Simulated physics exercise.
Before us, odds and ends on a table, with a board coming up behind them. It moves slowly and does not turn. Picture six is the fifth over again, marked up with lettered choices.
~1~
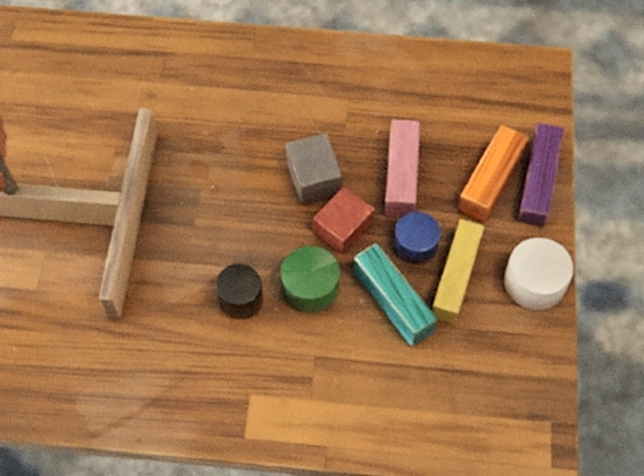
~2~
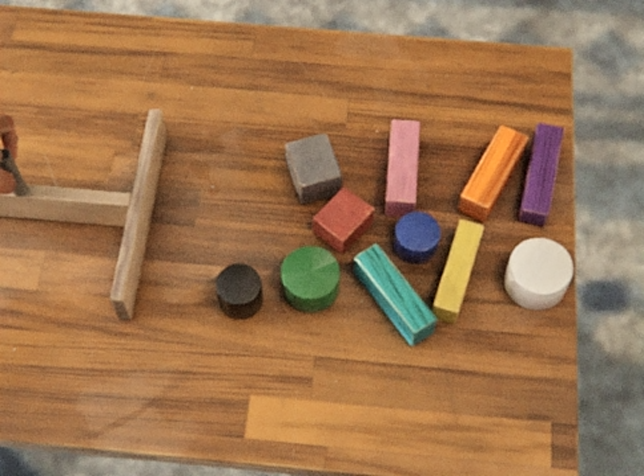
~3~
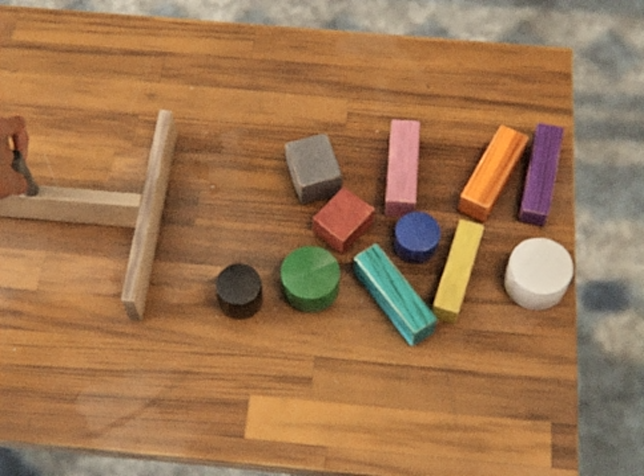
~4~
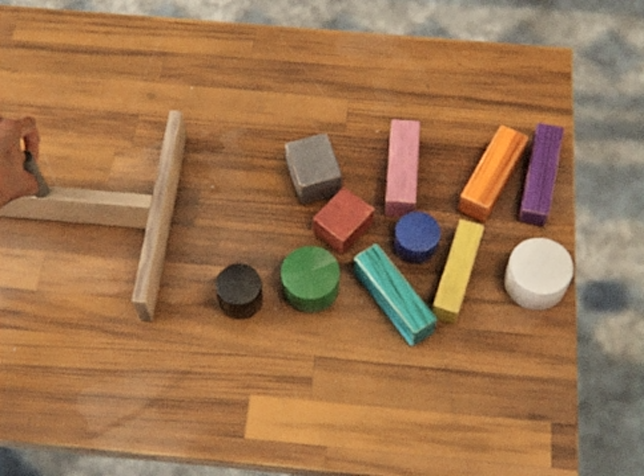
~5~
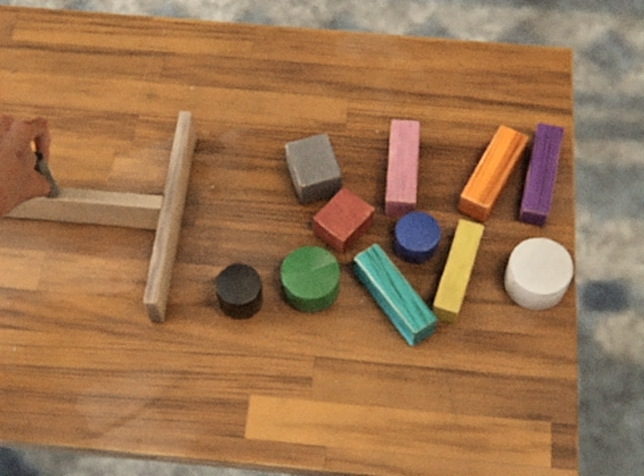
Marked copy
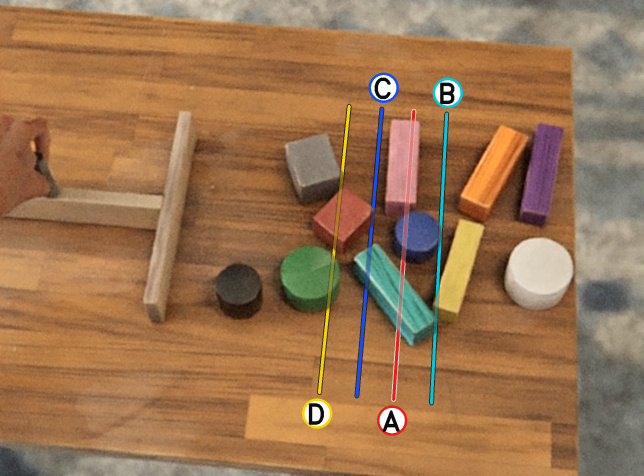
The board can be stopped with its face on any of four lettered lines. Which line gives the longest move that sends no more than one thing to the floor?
As far as mark B.
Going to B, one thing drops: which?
The white tin goes over.
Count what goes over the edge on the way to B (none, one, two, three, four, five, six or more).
In all, one.
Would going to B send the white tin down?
Yes.
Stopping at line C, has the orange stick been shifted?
No.
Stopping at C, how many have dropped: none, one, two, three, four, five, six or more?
By then, none.
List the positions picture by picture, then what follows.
The first frame shows orange stick (493, 174); black tin (240, 291); grey block (314, 168).
The second frame shows board (137, 200); turquoise stick (394, 294).
The third frame shows board (148, 201); green tin (310, 280).
The fourth frame shows board (158, 202); pink bar (402, 169).
The fifth frame shows board (169, 203); yellow bar (458, 271); red block (343, 220); orange stick (493, 174).
On the marked copy, A at (404, 245); B at (440, 248); C at (370, 242); D at (335, 239).
Following B. Soon after the start, board (266, 211); black tin (286, 301); green tin (333, 278).
Later, board (363, 219); yellow bar (476, 276); blue tin (457, 230).
In the end, board (438, 225); white tin over the edge; purple stick (561, 175); one fallen.
As for the rest, A is within the limit but short; C is within the limit but short; D is within the limit but short.
